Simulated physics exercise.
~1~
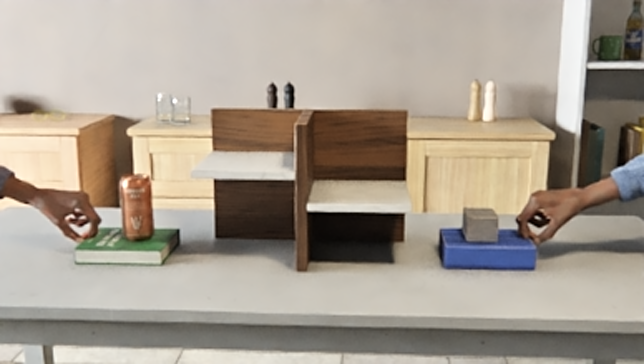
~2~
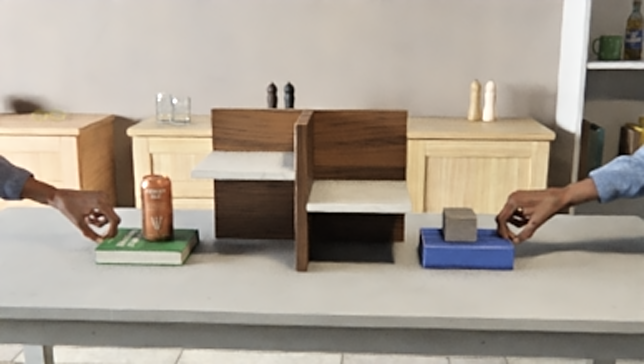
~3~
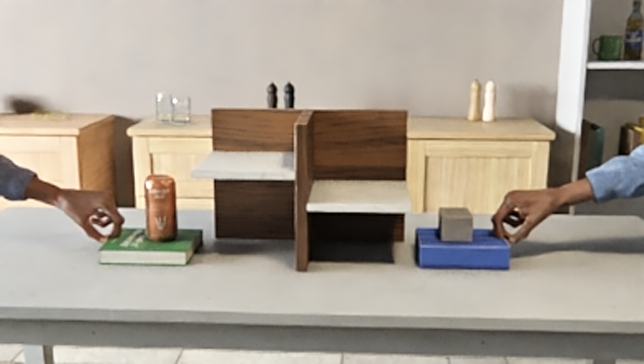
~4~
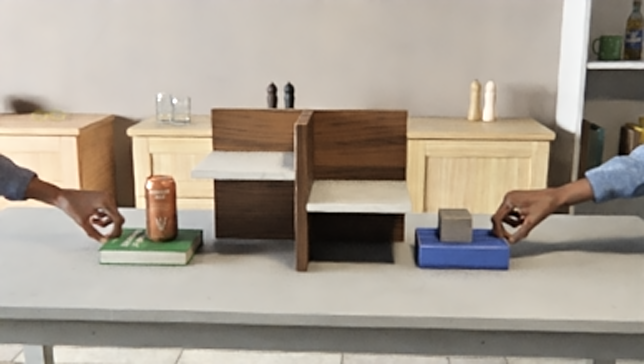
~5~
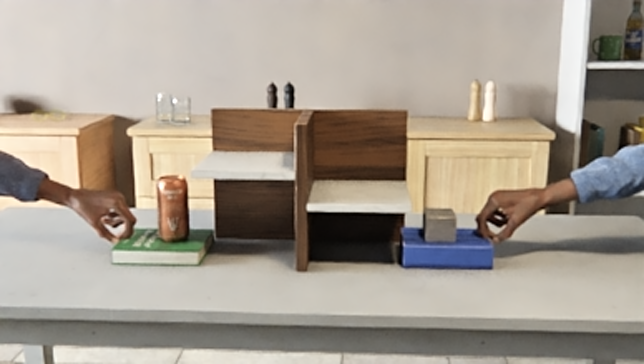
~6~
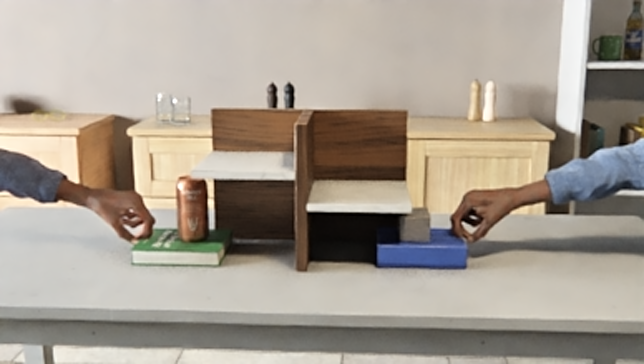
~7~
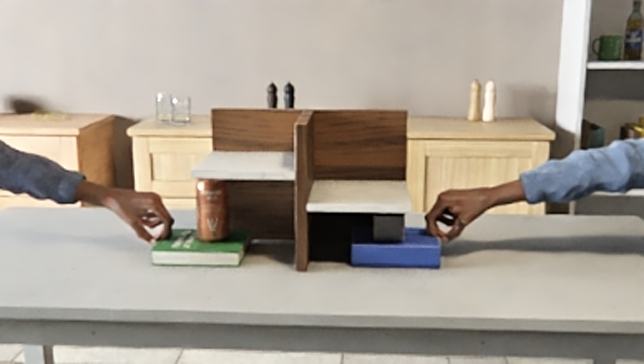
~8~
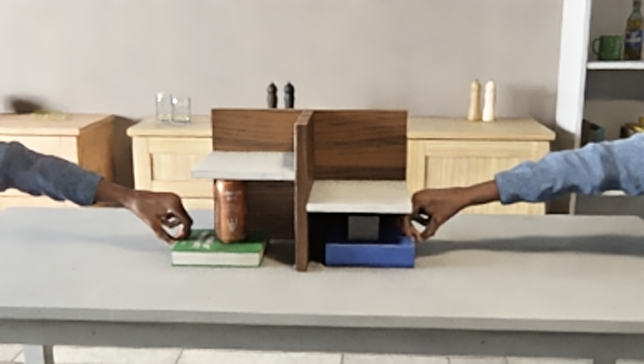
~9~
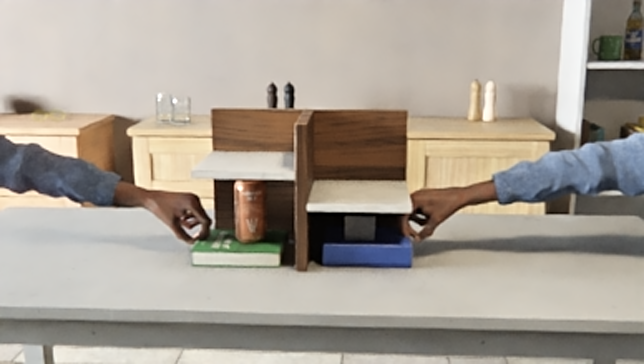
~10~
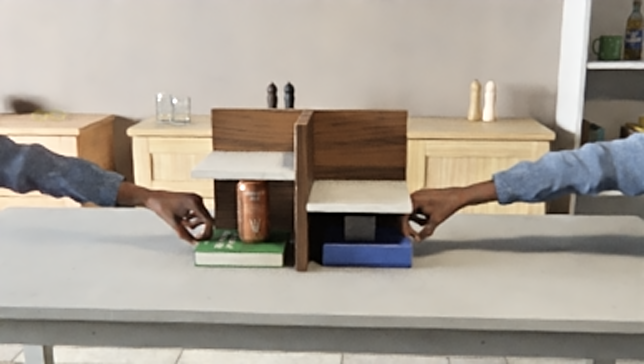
In this clip, two hands slide a green book carrying an upright orange can rightward and a blue board carrying a grey block leftward, pausing briefly, until both loads ride untouched beneath low shelves on either side of a wooden divider and stop there.
